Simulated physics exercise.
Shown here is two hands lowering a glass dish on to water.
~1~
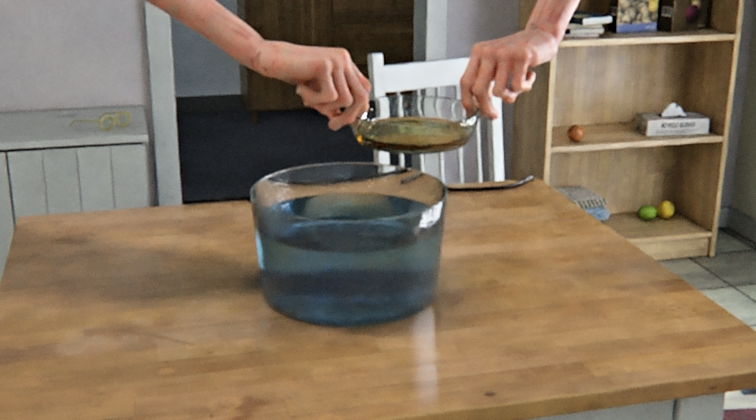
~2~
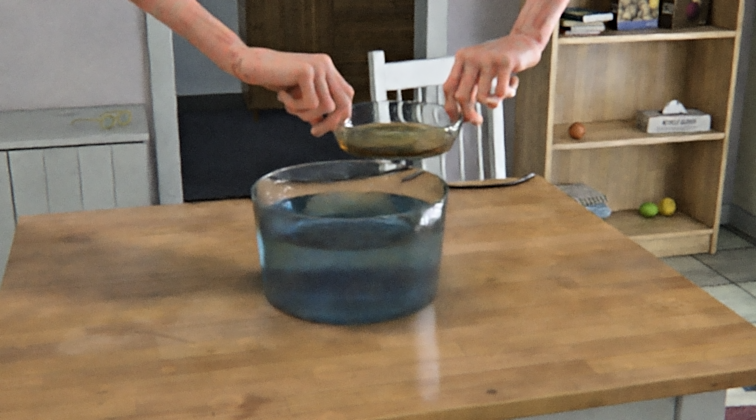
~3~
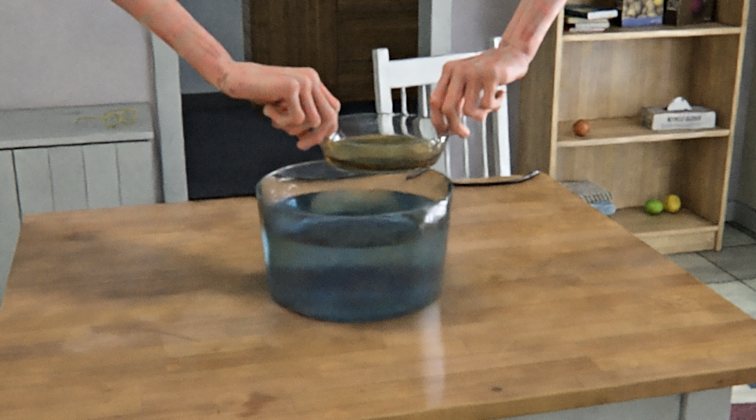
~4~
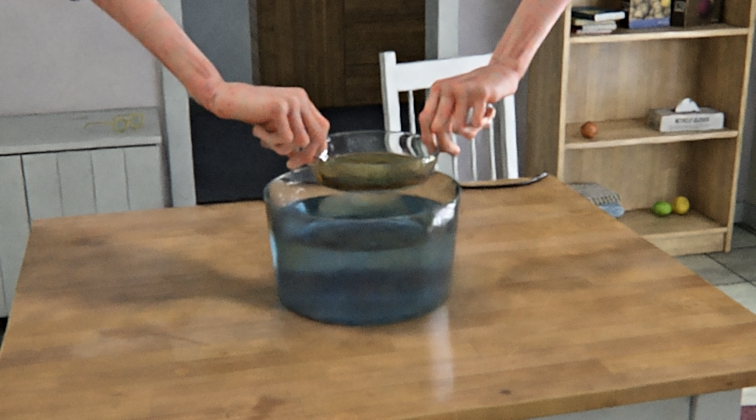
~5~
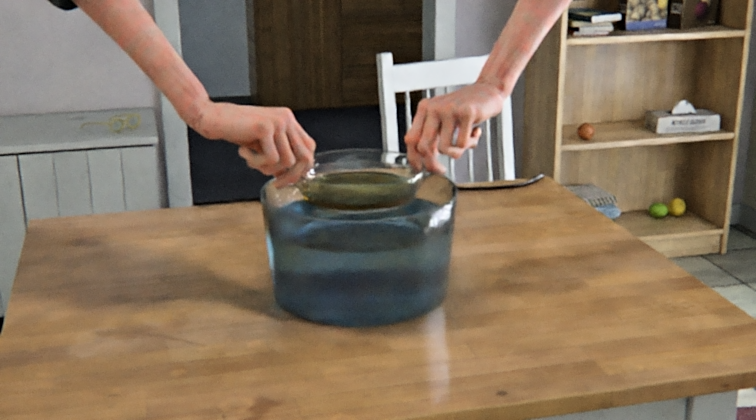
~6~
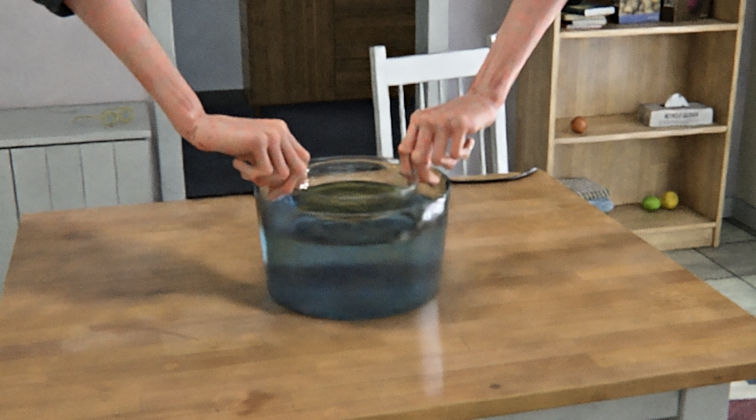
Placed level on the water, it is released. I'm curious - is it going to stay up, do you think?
Yes, once they let go, it's going to stay up top.
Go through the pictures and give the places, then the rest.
The first picture shows dish (413, 122) about a quarter full; above the big tub.
The second picture shows dish about a quarter full, surface at (396, 137); coming down.
The third picture shows dish (383, 141) about a quarter full; lower.
The fourth picture shows dish about a quarter full, surface at (373, 168); lower still.
The fifth picture shows dish (359, 179) about a quarter full; close to the surface.
The sixth picture shows dish about a quarter full, surface at (353, 198); just over the surface.
Next, the dish dips into the water.
After that, it bobs and steadies.
Finally, the dish floats with about half of its side showing.
